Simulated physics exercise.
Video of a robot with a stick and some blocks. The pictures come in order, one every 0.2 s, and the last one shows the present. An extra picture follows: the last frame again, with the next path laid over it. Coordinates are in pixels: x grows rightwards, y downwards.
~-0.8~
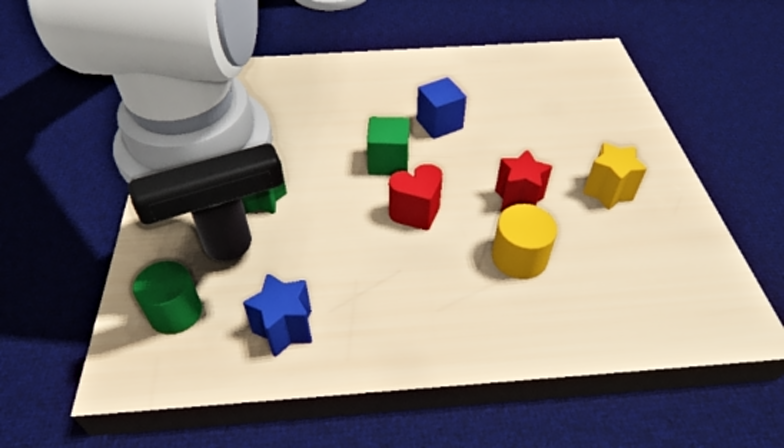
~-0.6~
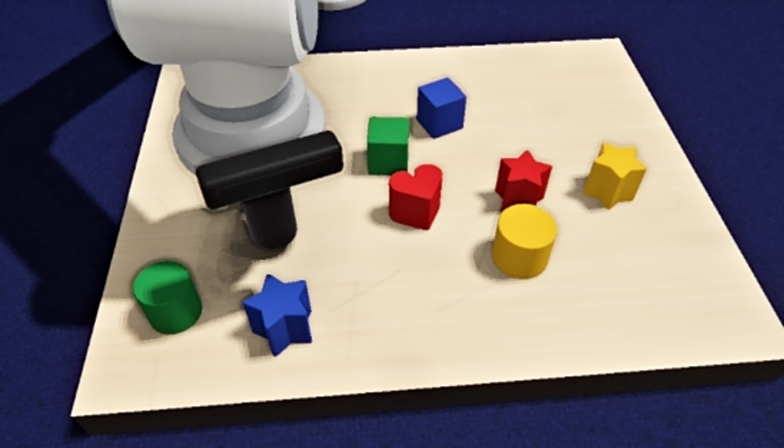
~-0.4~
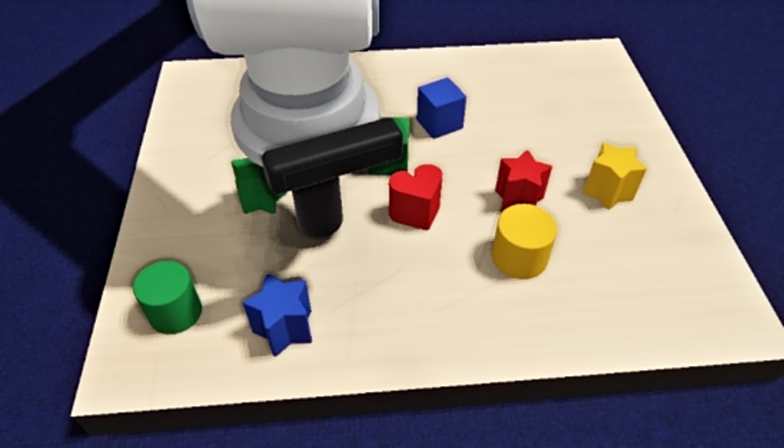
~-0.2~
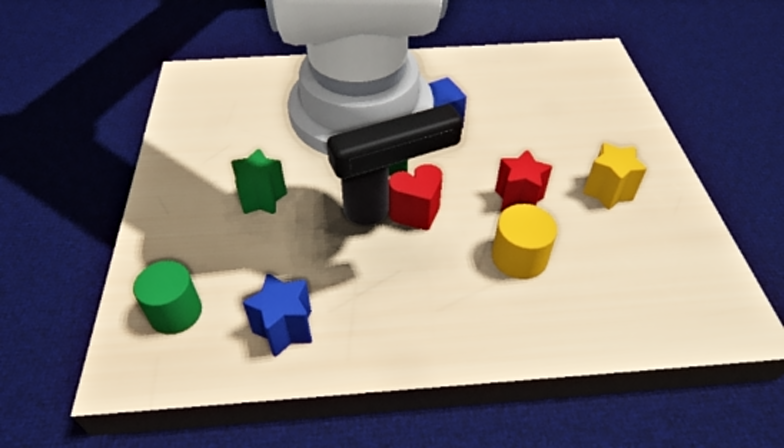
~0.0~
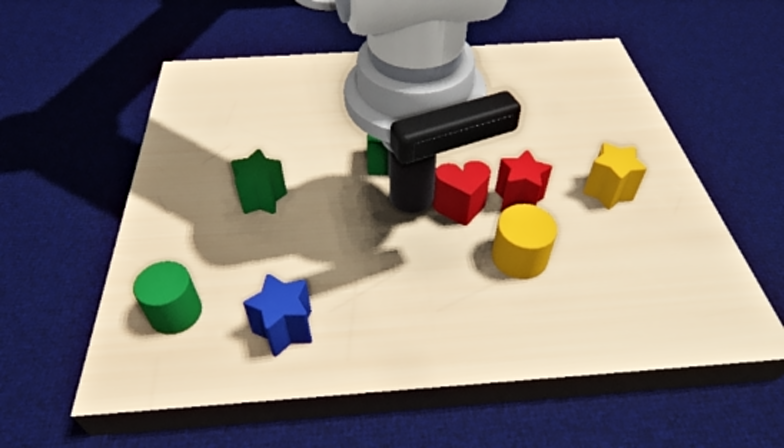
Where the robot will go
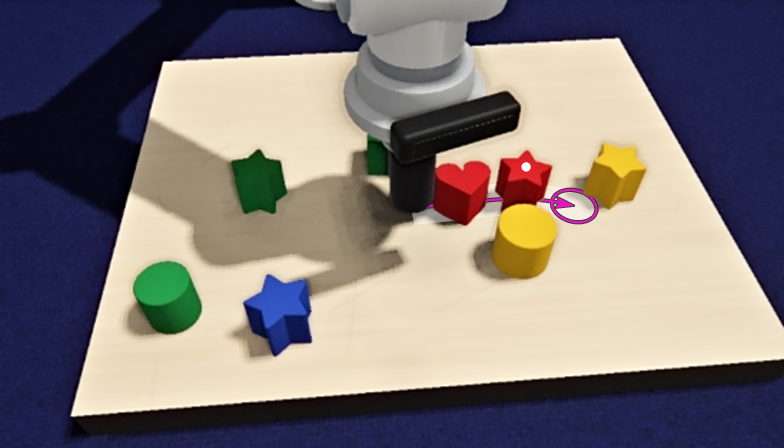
A white robot arm with a black stick stands over a pale wooden board on dark blue cloth, seen from above at an angle. Green and blue pieces lie around the left and top, a red heart and green block near the middle, and red and yellow pieces to the right. The arm sweeps steadily rightward, and its stick pushes the heart a short way right, toward the red star.
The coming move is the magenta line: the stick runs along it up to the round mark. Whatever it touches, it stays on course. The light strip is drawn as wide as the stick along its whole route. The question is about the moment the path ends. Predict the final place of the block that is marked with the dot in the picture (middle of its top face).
It will likely be found at (686, 197).
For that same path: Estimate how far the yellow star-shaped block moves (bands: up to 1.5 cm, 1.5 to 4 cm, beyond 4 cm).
Covers over 4 cm.
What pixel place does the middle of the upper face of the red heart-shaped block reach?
Most likely (636, 184).
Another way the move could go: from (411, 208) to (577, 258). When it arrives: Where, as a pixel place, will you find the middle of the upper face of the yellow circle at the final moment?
Expect it around (602, 271).
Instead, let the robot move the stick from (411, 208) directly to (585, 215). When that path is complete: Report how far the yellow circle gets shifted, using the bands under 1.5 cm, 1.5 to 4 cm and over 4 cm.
Short of 1.5 cm.
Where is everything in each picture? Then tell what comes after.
In the first picture, stick's lower end at (229, 244); green four-sided block at (388, 129); red heart-shaped block at (418, 180); red star-shaped block at (526, 167); yellow star-shaped block at (620, 158).
In the second picture, stick at (275, 233); blocks still.
In the third picture, stick at (321, 222); blocks still.
In the fourth picture, stick at (366, 210); blocks still.
In the fifth picture, stick at (411, 199); green four-sided block hidden; red heart-shaped block at (464, 174); red star-shaped block at (526, 167); yellow star-shaped block at (620, 158).
Drawn move, from (411, 208) through (492, 200) to (574, 206); the dot is on the red star-shaped block.
On the path given first. One third of the way, stick at (468, 193); red heart-shaped block at (522, 171); red star-shaped block at (567, 167).
Two thirds of the way, stick at (522, 189); red heart-shaped block at (578, 172), turned 25° clockwise; red star-shaped block at (626, 175), turned 15° clockwise; yellow star-shaped block at (657, 158), turned 30° anticlockwise.
At the end, stick at (577, 196); green four-sided block still; red heart-shaped block at (636, 184), turned 40° clockwise; red star-shaped block at (686, 197), turned 30° clockwise; yellow star-shaped block at (681, 161), turned 95° anticlockwise.
